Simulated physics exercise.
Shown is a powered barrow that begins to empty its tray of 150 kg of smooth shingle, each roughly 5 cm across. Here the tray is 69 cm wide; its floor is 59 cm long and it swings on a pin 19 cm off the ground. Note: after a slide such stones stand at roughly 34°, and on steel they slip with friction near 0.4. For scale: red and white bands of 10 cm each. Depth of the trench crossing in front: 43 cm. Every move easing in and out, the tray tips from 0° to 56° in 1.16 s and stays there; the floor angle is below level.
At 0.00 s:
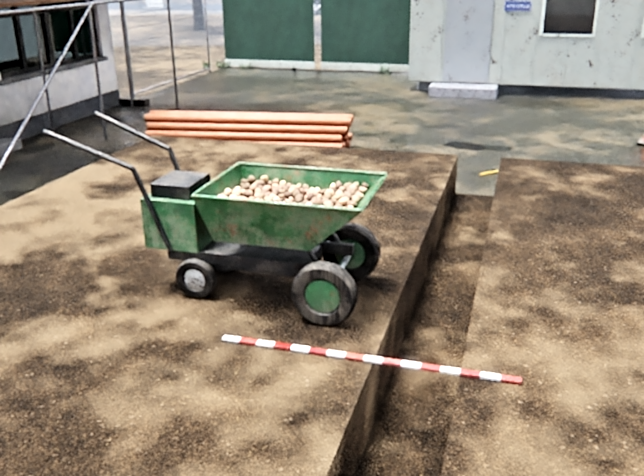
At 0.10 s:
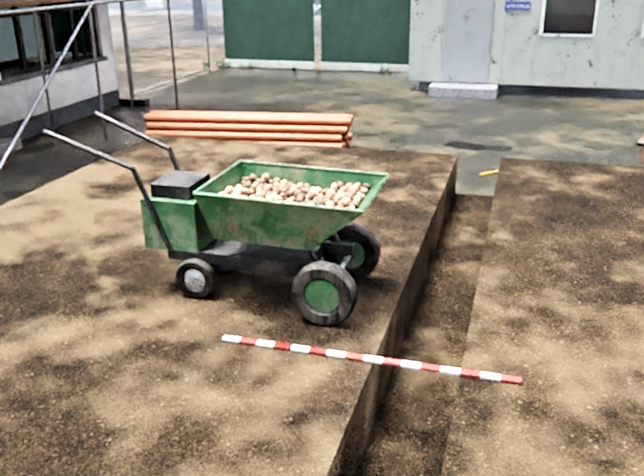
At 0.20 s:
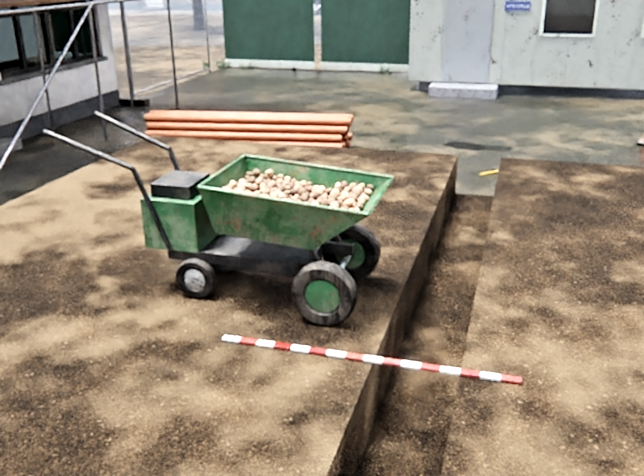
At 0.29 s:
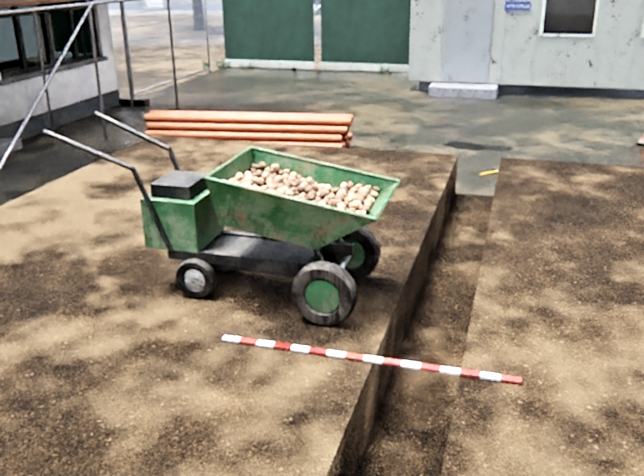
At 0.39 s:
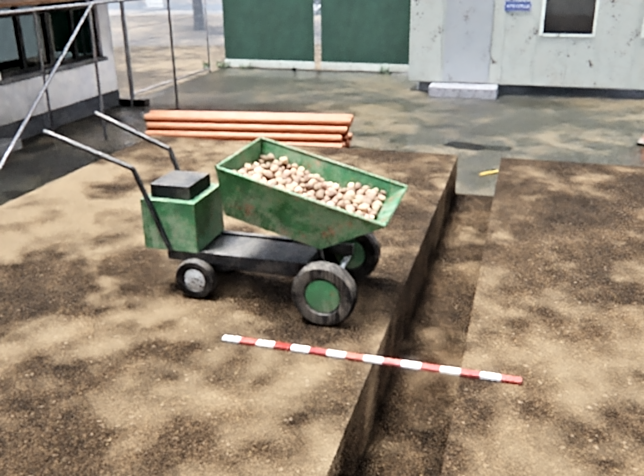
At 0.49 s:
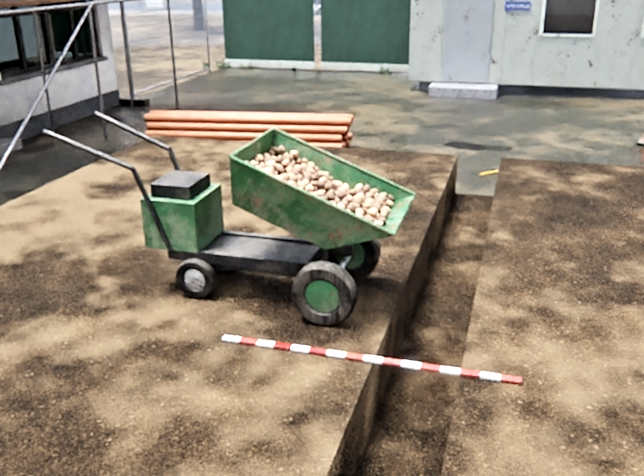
A green powered barrow raises the back of its stone-filled tray, tilting it toward the right.
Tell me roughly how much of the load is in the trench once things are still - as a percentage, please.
I would put it at 58 %.
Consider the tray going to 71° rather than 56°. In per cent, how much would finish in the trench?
Some 55% would finish there.
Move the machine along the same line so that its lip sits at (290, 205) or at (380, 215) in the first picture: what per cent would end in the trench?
Roughly 90 percent for the first, and 35 percent for the second.
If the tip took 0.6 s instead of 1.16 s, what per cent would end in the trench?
Estimate: About 45 %.
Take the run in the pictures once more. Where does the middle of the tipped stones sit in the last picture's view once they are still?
(463, 360).
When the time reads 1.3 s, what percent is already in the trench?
I'd say near 15 per cent at that time.
After 0.9 s the floor is at 47°; 100 % in the tray; the foremost stones are at (411, 249).
After 1.3 s the floor is at 56°; 80 % in the tray, 17 % in the trench, 2 % past the trench; the foremost stones are at (480, 314).
After 1.6 s the floor is at 56°; 37 % in the tray, 26 % in the trench, 37 % past the trench; the foremost stones are at (576, 332).
After 3.6 s the floor is at 56°; 0 % in the tray, 58 % in the trench, 42 % past the trench; the foremost stones are past the picture's edge.
